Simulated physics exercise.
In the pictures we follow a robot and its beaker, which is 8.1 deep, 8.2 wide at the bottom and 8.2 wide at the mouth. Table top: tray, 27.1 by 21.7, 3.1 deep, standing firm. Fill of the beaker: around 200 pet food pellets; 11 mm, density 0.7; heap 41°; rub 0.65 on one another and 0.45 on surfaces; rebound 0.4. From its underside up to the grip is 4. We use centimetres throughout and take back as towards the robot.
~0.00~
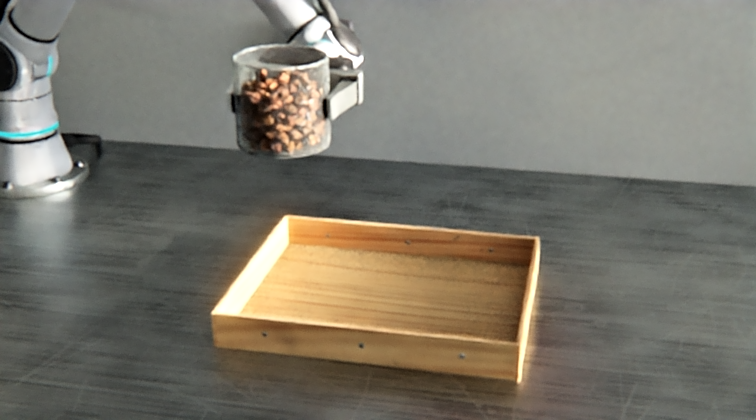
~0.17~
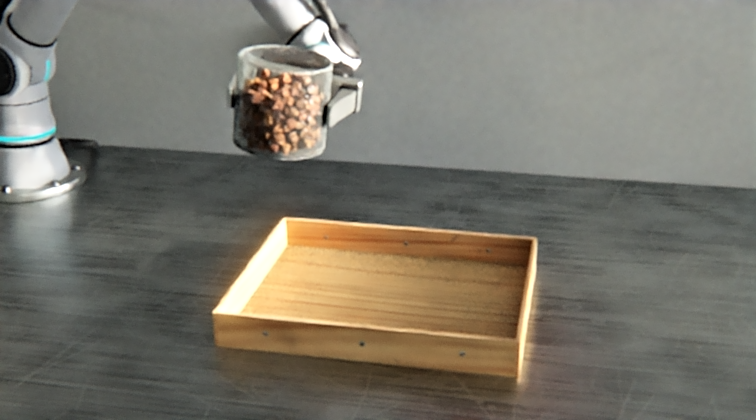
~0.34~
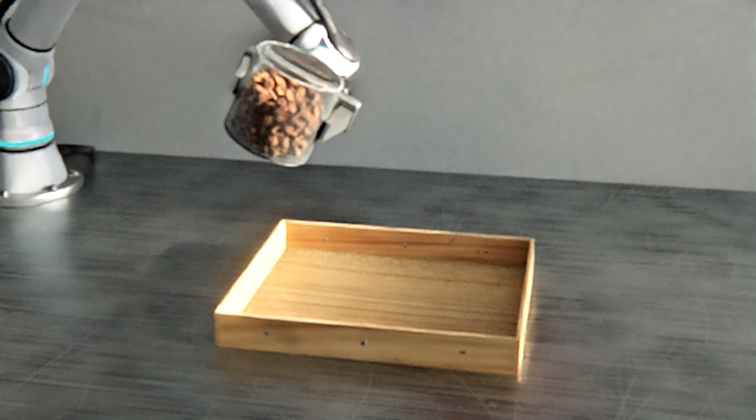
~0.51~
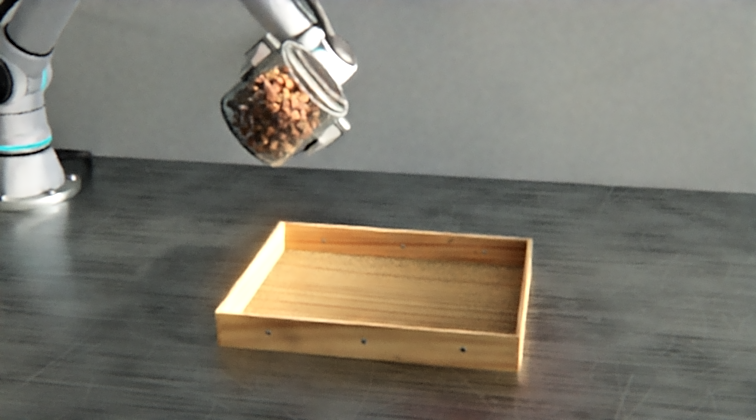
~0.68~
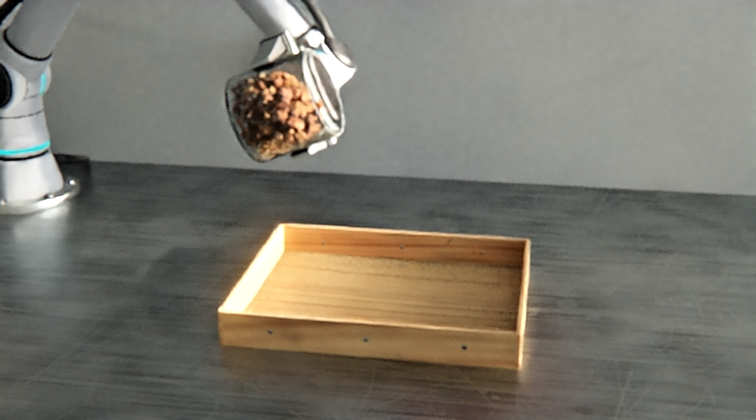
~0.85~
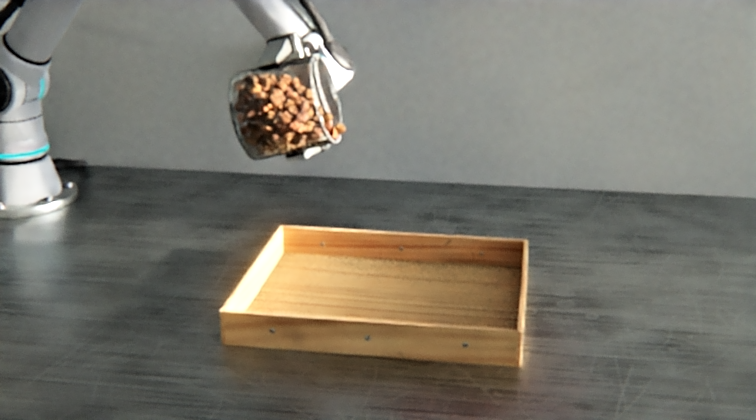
A robot arm held a clear beaker full of brown pellets above an empty wooden tray on a dark table, then steadily tilted it to the right until it lay nearly sideways.
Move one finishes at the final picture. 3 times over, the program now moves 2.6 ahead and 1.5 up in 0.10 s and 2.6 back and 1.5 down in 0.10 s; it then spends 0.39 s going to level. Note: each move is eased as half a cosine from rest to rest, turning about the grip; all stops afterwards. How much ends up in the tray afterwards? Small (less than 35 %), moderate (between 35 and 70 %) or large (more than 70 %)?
Moderate.
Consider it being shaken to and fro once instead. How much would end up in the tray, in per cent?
Then roughly 25 percent.
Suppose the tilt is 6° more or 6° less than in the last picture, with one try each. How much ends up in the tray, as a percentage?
They would come to near 70 and 45 per cent.
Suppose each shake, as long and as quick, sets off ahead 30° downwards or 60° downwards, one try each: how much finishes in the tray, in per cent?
It comes to around 10 per cent on the first try and around 0 per cent on the second.
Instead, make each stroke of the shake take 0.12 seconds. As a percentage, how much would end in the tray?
The share would be near 40 %.
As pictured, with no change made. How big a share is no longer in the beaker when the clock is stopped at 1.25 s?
So far around 35 % is out.
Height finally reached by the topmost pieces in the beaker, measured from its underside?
The top sits some 5.0 cm up.
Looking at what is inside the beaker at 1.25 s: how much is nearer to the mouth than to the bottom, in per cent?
About 70 per cent.
After 1.25 s, tilted 75° forward, highest piece 21 above the table; 131 in the beaker, 39 in the tray, 34 in flight or on a rim.
After 1.64 s, tilted 38° forward, highest piece 22 above the table; 115 in the tray, 87 in the beaker, 2 in flight or on a rim.
After 2.04 s, level, highest piece 21 above the table; 117 in the tray, 87 in the beaker.
After 3.09 s, level, highest piece 21 above the table; 117 in the tray, 87 in the beaker.
In the end, 117 in the tray, 87 in the beaker. That is 57 % in the tray.
